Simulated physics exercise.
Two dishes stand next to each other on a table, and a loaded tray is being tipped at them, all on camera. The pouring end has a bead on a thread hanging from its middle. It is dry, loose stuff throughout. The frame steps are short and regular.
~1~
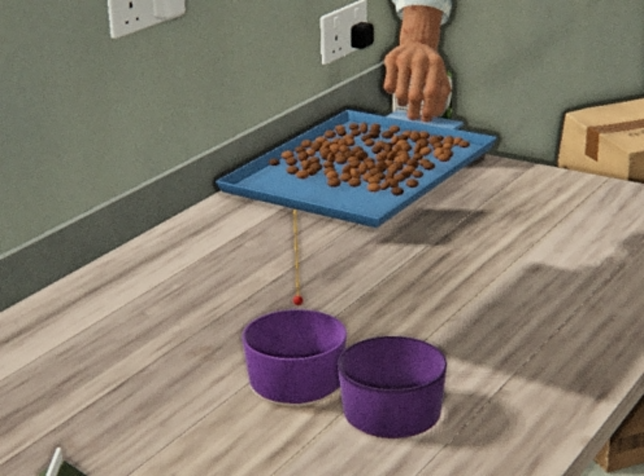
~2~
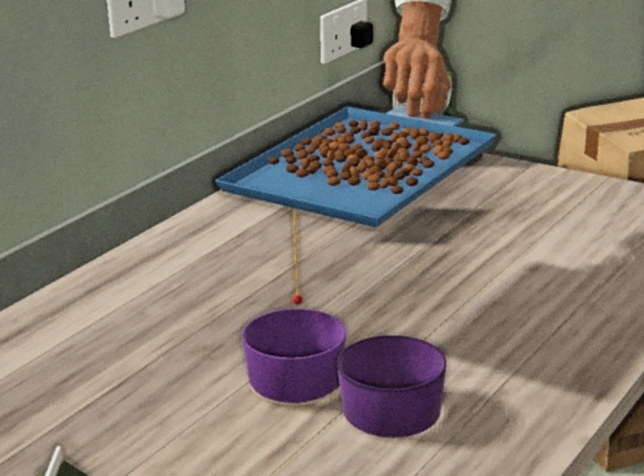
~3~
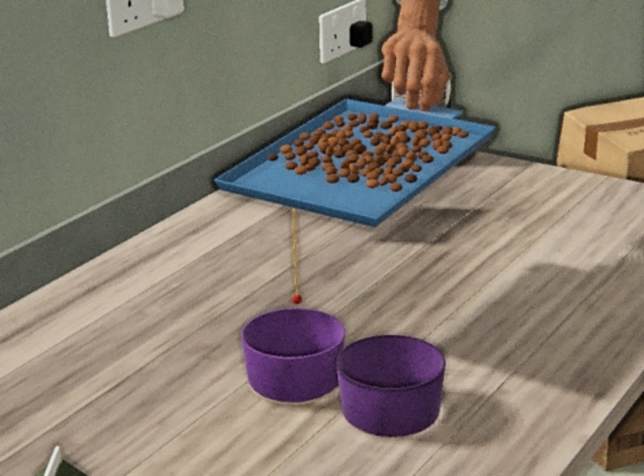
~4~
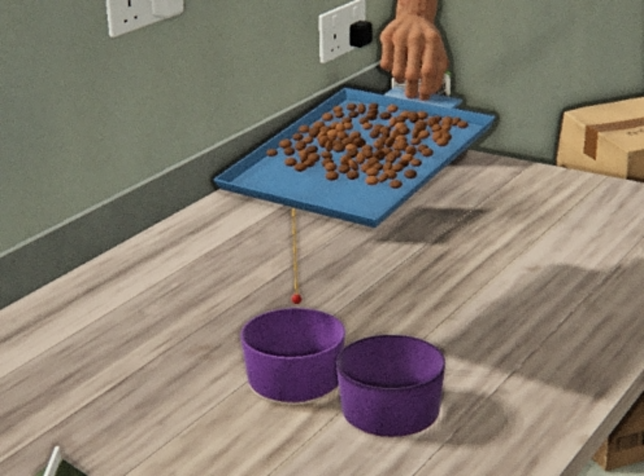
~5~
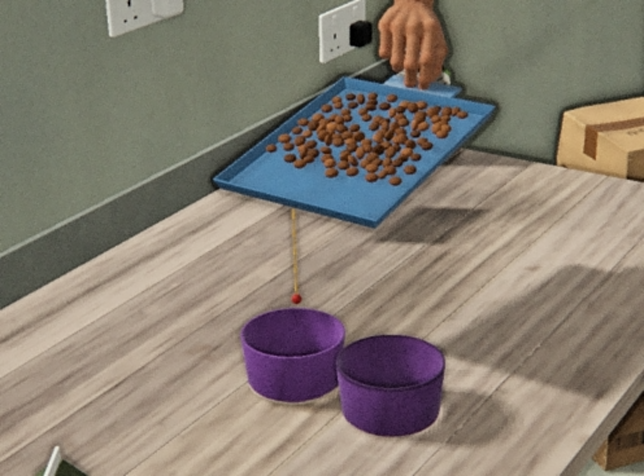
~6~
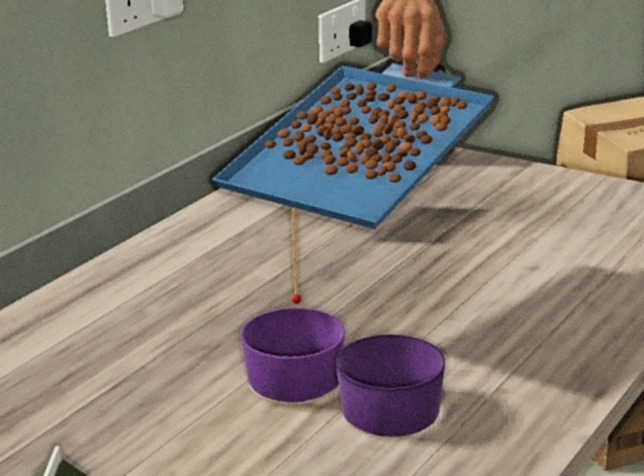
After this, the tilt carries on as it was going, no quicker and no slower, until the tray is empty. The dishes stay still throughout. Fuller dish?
Left-hand.
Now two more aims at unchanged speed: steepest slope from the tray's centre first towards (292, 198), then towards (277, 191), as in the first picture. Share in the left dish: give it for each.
First heading roughly 40 %, second roughly 10 %.
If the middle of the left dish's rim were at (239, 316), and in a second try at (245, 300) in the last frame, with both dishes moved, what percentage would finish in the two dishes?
You'd get 90 per cent first and 50 per cent second.
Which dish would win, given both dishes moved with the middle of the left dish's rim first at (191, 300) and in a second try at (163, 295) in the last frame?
Note: Try one - the dish on the right side; try two - the dish on the right side.
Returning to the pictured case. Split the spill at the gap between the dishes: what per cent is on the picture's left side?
Around 80 per cent, give or take.
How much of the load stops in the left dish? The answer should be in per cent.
Some 60 per cent.
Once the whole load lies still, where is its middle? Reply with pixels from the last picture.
I'd put the middle somewhere around (297, 378).
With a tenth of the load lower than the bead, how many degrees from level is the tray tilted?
Reading: Some 55°.
Shortly afterwards, tray tipped steeply; the bulk on the tray; only a few in the right dish; only a few in the left dish; near a quarter in the air.
Next, tray tipped right over; a little on the tray; a little in the right dish; near a third in the left dish; a little outside both; a little in the air.
Some moments later, tray tipped past a quarter turn; near a quarter in the right dish; near half in the left dish; near a quarter outside both.
In the end, tray tipped past a quarter turn; near a quarter in the right dish; near half in the left dish; near a quarter outside both.
